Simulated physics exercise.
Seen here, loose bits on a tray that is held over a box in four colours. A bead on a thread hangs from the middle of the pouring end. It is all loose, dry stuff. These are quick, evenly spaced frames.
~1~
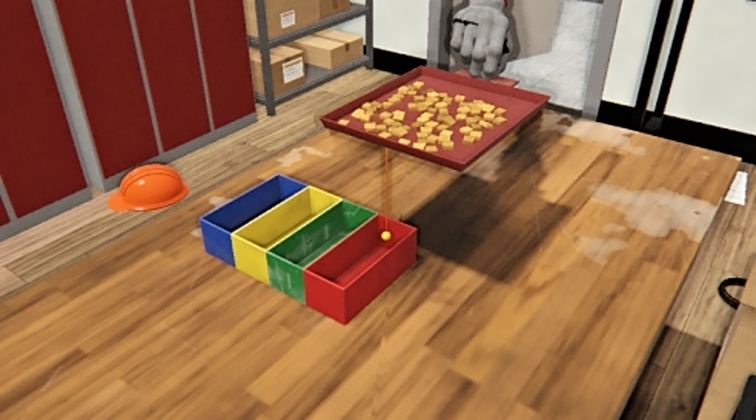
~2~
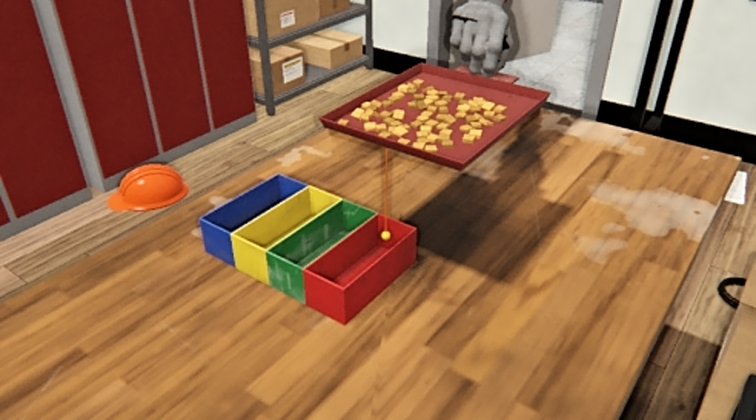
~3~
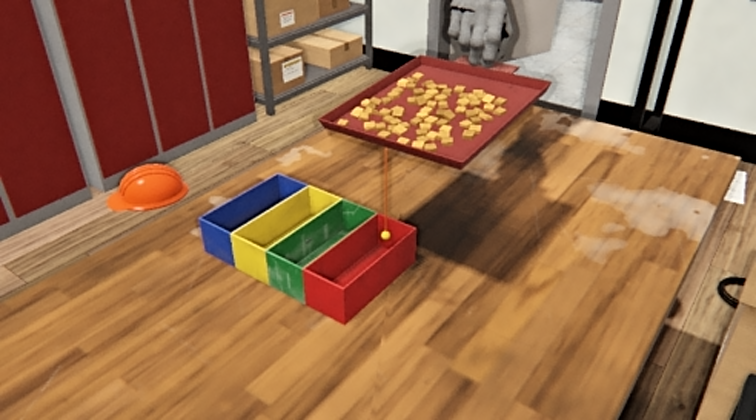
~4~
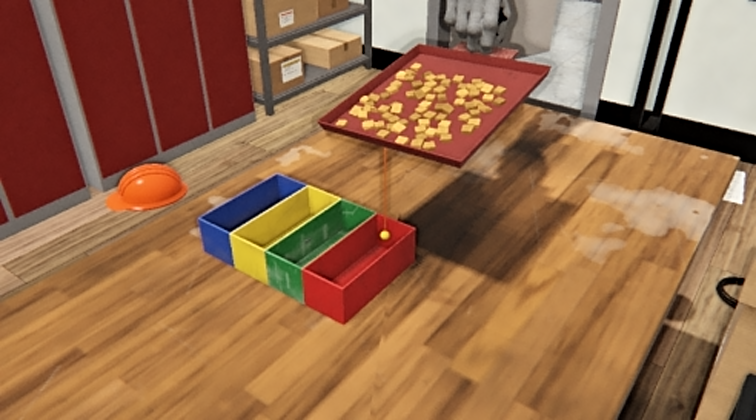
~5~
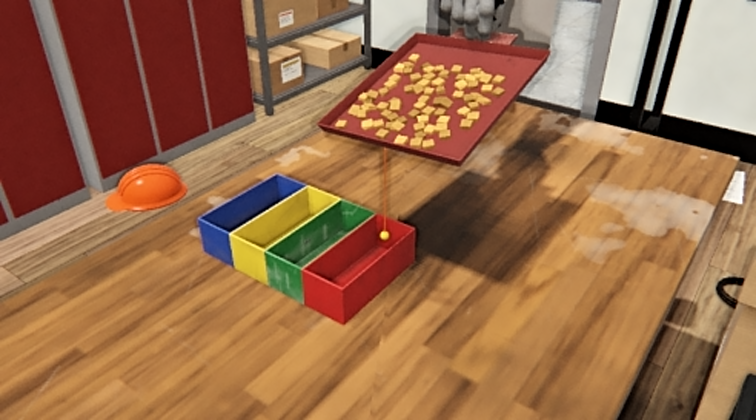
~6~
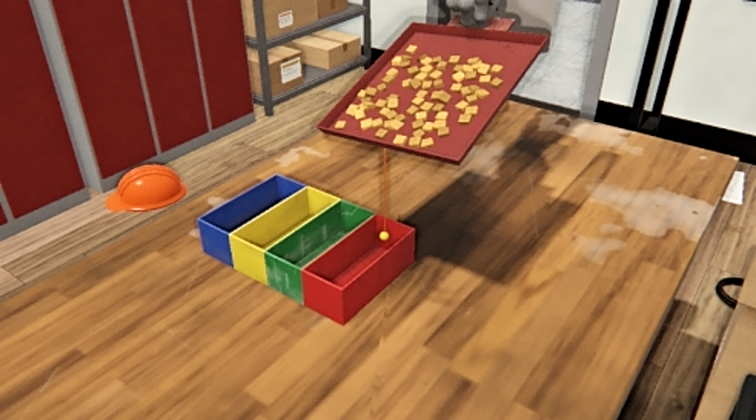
The clip shows a gripper holding a red tray of cereal squares above a box with blue, yellow, green and red cells; the tray starts nearly level, then its far side rises steadily, while the bead hanging below barely moves.
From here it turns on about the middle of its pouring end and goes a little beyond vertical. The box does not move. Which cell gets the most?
It favours the green compartment.
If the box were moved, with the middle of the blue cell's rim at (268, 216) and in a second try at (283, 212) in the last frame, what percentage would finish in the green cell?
Near 30 % and 30 %.
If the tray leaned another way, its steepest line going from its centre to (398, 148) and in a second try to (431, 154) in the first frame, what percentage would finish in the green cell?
In turn 10 and 0 in a hundred.
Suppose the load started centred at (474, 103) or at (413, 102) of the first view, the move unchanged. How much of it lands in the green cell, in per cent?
About 40 and 70 per cent.
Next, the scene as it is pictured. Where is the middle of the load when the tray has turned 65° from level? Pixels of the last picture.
Roughly at (365, 123).
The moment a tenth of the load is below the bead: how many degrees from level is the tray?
At about 80°.
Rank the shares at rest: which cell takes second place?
It is the red cell.
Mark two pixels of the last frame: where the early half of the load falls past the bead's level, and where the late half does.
The first part at (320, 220); the rest at (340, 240).
Soon, tray tipped steeply; nearly all on the tray; a small part falling or outside the box.
A while on, tray tipped past a quarter turn; a small part on the tray; about a third in the green cell; a small part in the red cell; a small part in the yellow cell; about a third falling or outside the box.
Towards the end, tray tipped past a quarter turn; about half in the green cell; about a quarter in the red cell; a small part in the yellow cell; a small part falling or outside the box.
Finally, tray tipped past a quarter turn; about half in the green cell; about a quarter in the red cell; a small part in the yellow cell; none in the blue cell; a small part outside the box.
